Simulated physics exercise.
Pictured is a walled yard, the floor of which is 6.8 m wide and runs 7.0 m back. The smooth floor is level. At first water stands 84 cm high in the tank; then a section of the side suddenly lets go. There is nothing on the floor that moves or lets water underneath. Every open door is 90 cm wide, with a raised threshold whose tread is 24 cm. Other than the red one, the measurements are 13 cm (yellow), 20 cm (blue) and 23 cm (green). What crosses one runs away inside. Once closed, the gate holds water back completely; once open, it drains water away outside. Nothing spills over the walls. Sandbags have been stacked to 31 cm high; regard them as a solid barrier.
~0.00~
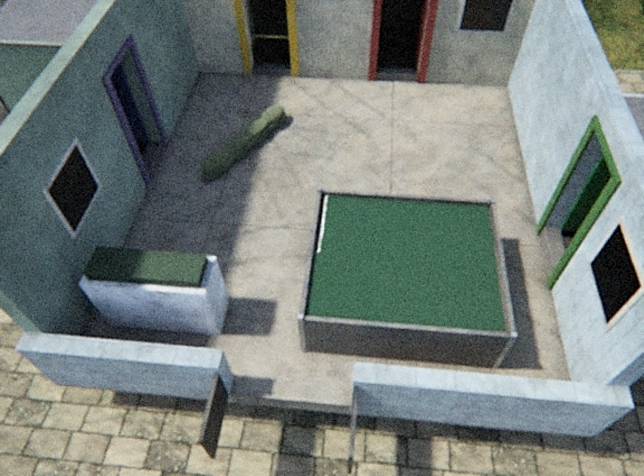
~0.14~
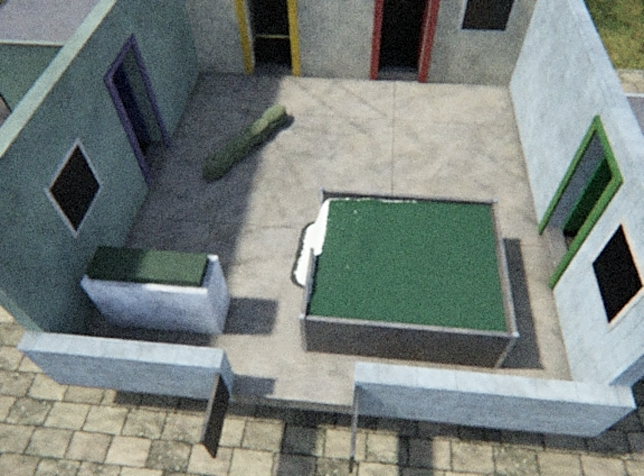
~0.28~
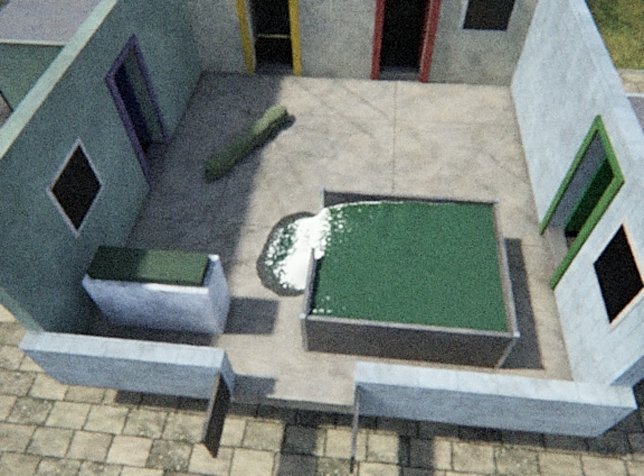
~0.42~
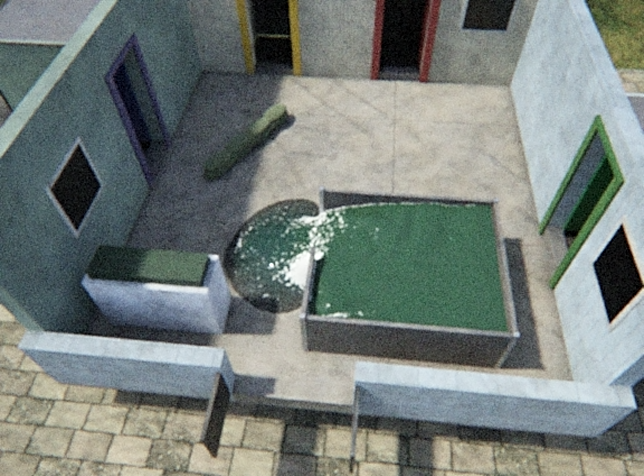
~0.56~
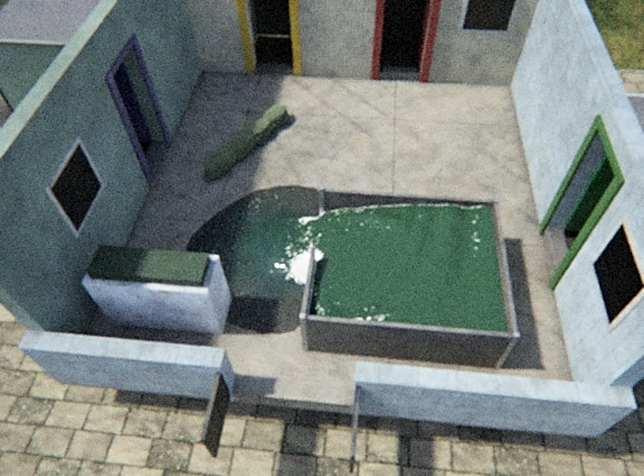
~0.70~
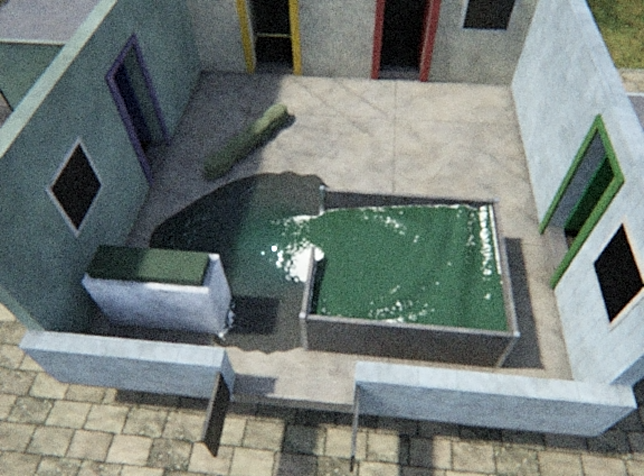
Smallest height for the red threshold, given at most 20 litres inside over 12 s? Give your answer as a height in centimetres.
About 6.5 cm.
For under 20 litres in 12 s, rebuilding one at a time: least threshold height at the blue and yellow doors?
You'd want about 27 centimetres at blue and about 14.5 centimetres at yellow.
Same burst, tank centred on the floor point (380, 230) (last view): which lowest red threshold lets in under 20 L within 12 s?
Minimum: Approx. 7.5 cm.
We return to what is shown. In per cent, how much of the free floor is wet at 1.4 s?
Approximately 25 % of the floor.
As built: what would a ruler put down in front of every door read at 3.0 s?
Door by door, in centimetres - yellow 9, red 0, blue 25, green 0.
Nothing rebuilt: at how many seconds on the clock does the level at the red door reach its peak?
Crest at t of about 7.0 s.
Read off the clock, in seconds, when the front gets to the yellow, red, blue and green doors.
Arrival times - yellow: 2.8 s; red: 3.2 s; blue: 1.2 s; green: 6.5 s.
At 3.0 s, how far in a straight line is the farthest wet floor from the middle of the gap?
Roughly 5.8 metres.
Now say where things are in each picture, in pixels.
In the first picture, the tank at (405, 258) is whole and still, 84 cm deep; the red door at (401, 38) is dry.
In the second picture, the gap is at (319, 245), the front 0.3 m out at (296, 276); the back of the tank holds 84 cm.
In the third picture, the front is at (263, 270), 0.9 m from the gap at (320, 245); 1.1 m2 of floor is wet, 84 cm left at the back.
In the fourth picture, water pours out at (320, 246) and has run 1.5 m, to (230, 252); about 10 cm deep outside, 84 cm at the back.
In the fifth picture, water pours out at (320, 246) and has run 2.1 m, to a hidden place; about 6 cm deep outside, 84 cm at the back.
In the sixth picture, the front is at a hidden place, 2.7 m from the gap at (320, 245); 6.2 m2 of floor is wet, 80 cm left at the back; the red door at (404, 37), 5.0 m from the gap, is still 3.7 m from the nearest water.
After 1.4 s water covers 25 % of the floor, deepest (48 cm) near (313, 243); it has not reached the red door.
After 3.0 s water covers 50 % of the floor, deepest (36 cm) near (109, 283); it has not reached the red door.
After 12.0 s water covers 95 % of the floor, deepest (19 cm) near (570, 408); 7 cm at the red door, 0 litres in over its 19 cm threshold.
At the red door as built, the water arrived by 3.3 s and peaked near 10 cm at 7.0 s.
Run again over the same 12 s with other heights there, 32 litres in over 5.5 cm, 9 litres over 7.5 cm. The limit of 20 litres is kept from about 6.5 cm up.
